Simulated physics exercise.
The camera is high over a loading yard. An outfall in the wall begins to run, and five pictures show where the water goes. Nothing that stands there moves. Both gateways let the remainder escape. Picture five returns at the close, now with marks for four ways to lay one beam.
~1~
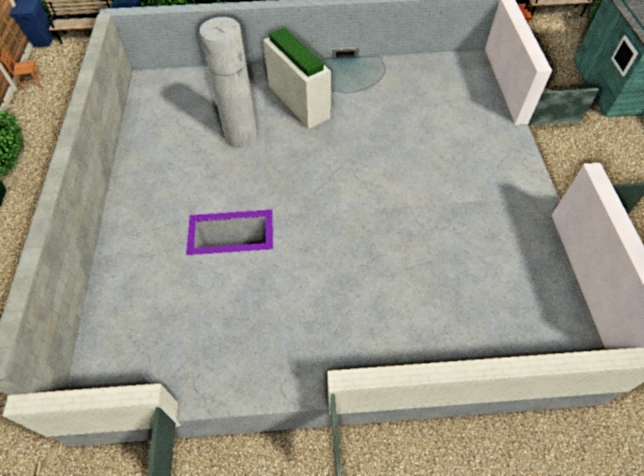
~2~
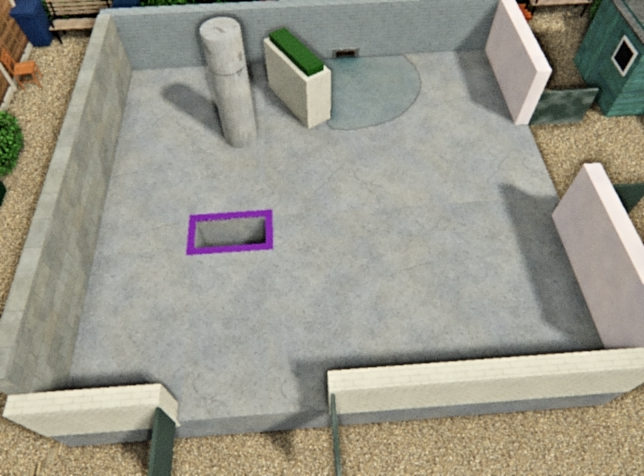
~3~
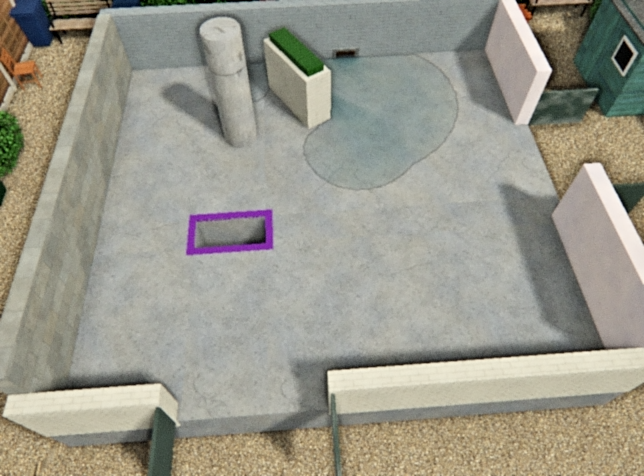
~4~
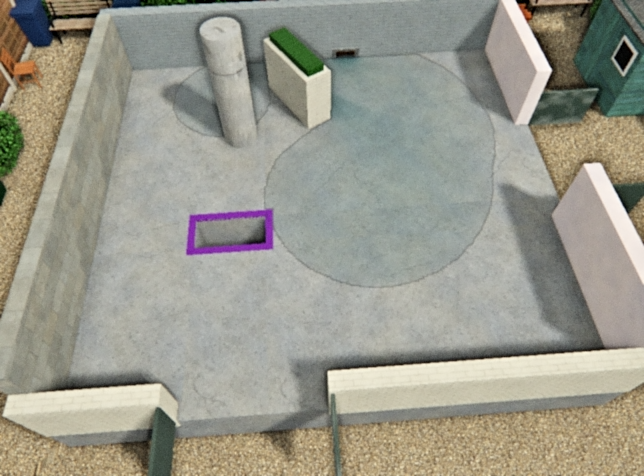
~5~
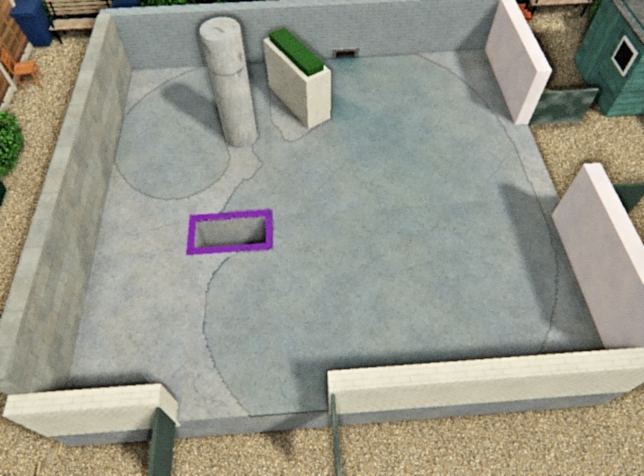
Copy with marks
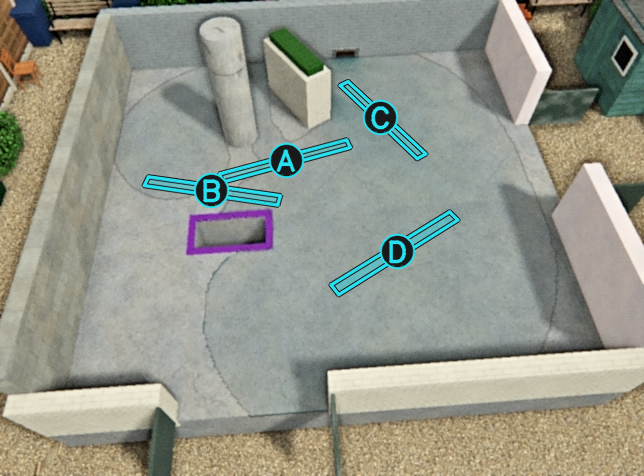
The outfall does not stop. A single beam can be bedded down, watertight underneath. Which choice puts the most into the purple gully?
Position D.
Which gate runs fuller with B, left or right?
The left one.
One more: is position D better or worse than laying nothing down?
It is better.
In cyan, A from (220, 178) to (348, 143); B from (146, 181) to (279, 200); C from (344, 83) to (421, 156); D from (334, 289) to (453, 215).
Choosing A, about 4 % of the stream goes into the purple gully, about 94 % out by the gates.
Choosing B, about 3 % of the stream goes into the purple gully, about 93 % out by the gates.
Choosing C, about 6 % of the stream goes into the purple gully, about 91 % out by the gates.
Choosing D, about 12 % of the stream goes into the purple gully, about 87 % out by the gates.
